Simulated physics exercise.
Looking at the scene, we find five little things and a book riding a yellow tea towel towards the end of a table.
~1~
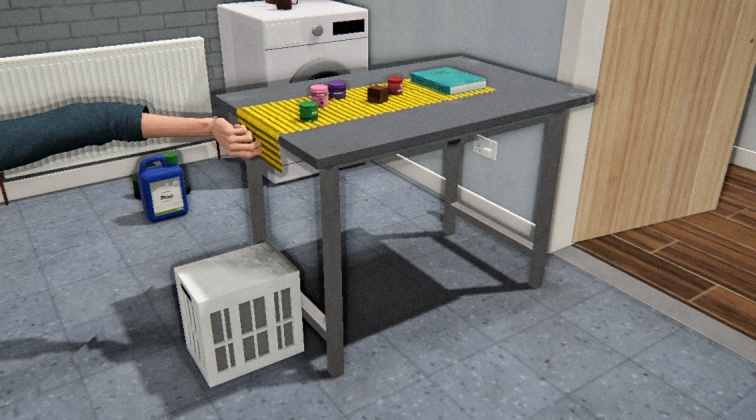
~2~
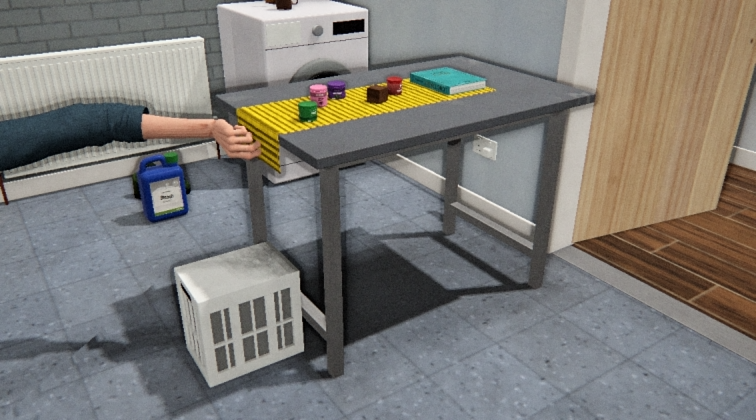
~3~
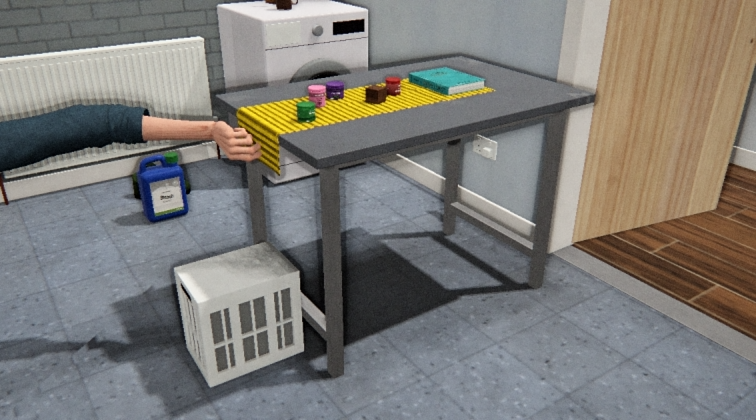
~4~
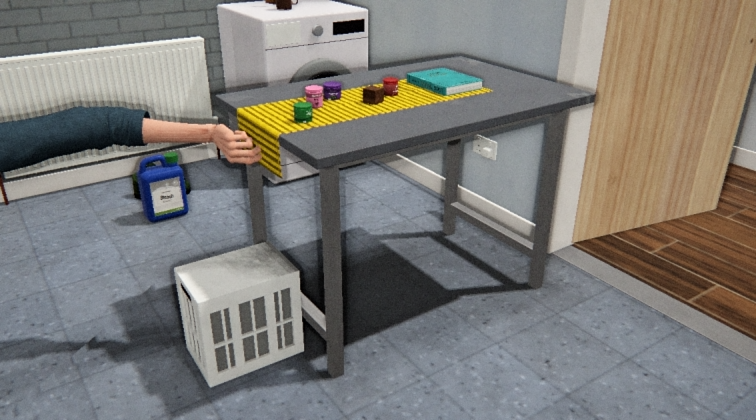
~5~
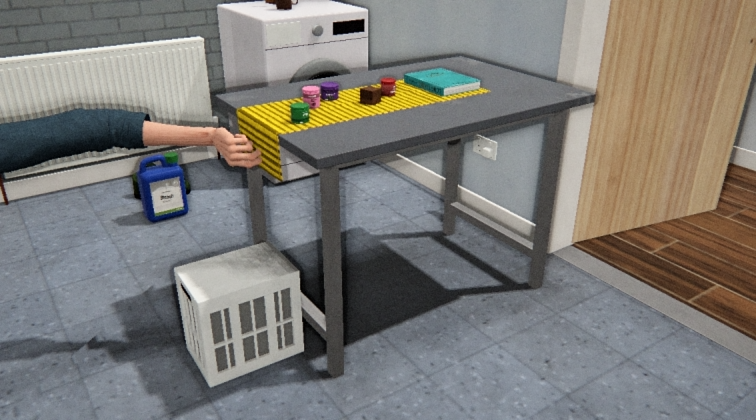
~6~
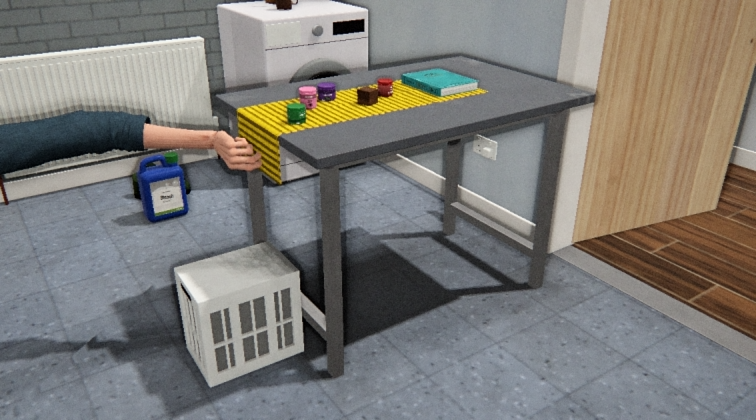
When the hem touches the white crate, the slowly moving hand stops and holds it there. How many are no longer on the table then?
Okay, the things that come down total three by my count.
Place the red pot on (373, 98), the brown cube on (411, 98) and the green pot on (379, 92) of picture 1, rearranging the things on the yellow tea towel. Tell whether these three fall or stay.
Well, the red pot is safe, the brown cube is safe, and the green pot is safe.
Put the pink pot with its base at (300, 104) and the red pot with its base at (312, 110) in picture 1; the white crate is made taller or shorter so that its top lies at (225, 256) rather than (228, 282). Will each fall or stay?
The pink pot is lost, the red pot is lost.
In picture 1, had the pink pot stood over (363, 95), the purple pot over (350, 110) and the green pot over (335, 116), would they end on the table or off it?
The pink pot? It stays where it is. The purple pot tips off, and the green pot tips off.
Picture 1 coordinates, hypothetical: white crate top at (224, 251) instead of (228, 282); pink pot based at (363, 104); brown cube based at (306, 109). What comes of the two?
Note: Pink pot kept on top; brown cube lost.
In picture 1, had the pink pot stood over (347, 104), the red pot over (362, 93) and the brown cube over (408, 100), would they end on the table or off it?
My call: The pink pot takes a tumble; the red pot hangs on; the brown cube hangs on.
Soon after, hem near (262, 218); green pot gone.
Then, hem on the crate; green pot, pink pot and purple pot gone.
At rest, hem on the crate; green pot, pink pot and purple pot gone. It carries off three.
